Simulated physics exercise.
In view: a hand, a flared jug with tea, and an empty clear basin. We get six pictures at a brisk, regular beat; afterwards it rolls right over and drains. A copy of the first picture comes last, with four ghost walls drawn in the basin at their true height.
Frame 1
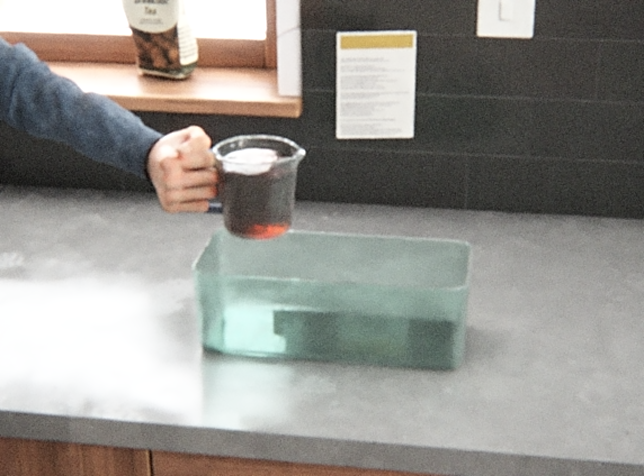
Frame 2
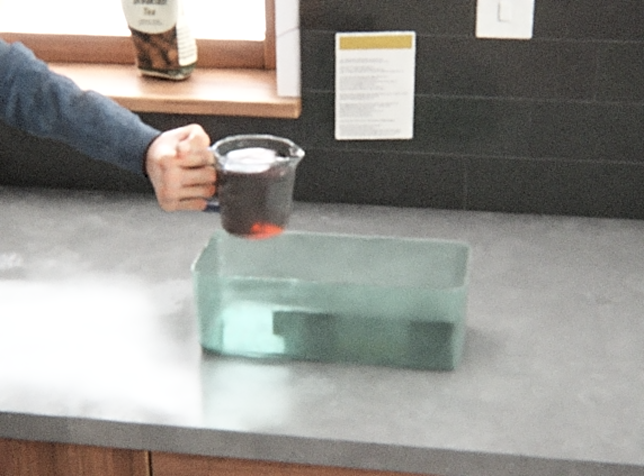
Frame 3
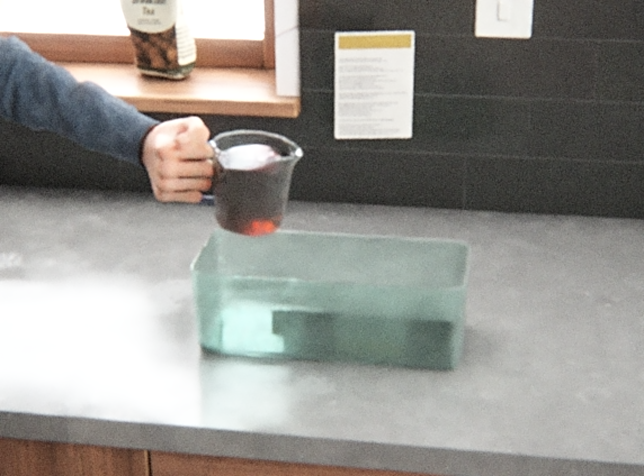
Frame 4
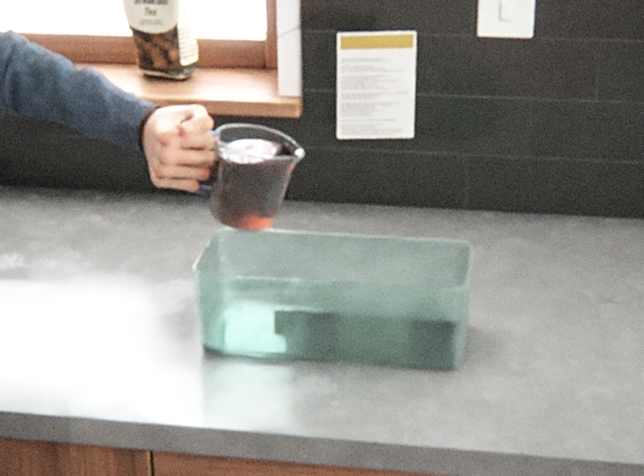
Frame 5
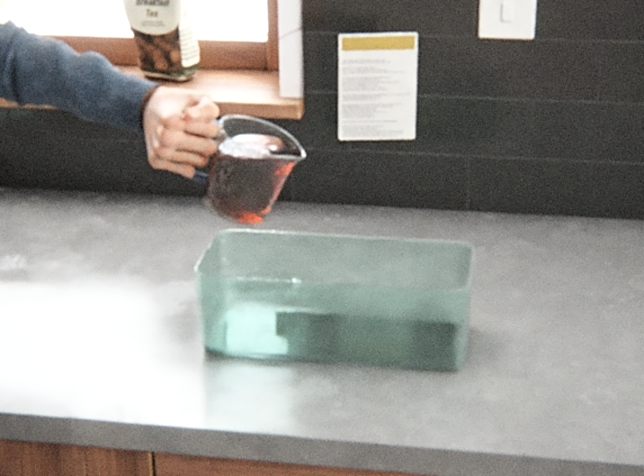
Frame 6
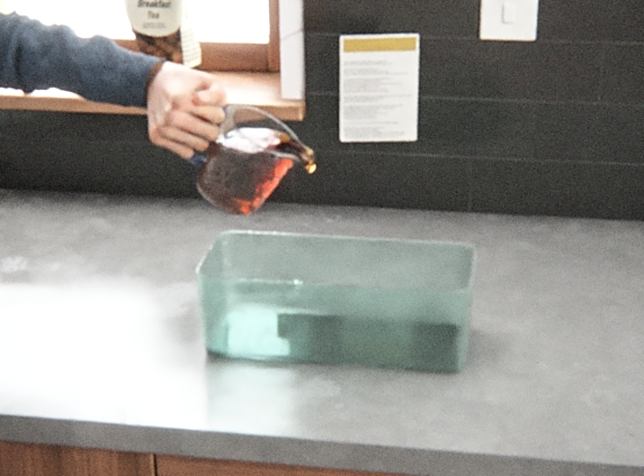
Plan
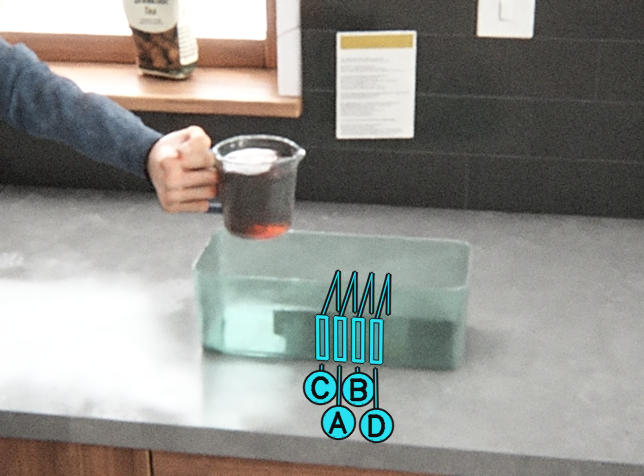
At first, a hand reaching in from the left holds a flared jug of dark reddish tea nearly still and upright above a clear, greenish basin on a gray counter. The hand then gradually tilts the jug to the right, and tea slips just over its lip.
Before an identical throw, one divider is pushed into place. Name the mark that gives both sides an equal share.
Position D does it best.
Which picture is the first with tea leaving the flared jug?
Picture 6.
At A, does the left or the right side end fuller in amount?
The right side.
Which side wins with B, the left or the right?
More ends on the right.
In cyan, A at (339, 366); B at (357, 367); C at (321, 365); D at (375, 369).
With A, about 4 % ends left of the wall and 95 % right of it.
With B, about 12 % ends left of the wall and 87 % right of it.
With C, about 2 % ends left of the wall and 97 % right of it.
With D, about 50 % ends left of the wall and 49 % right of it.
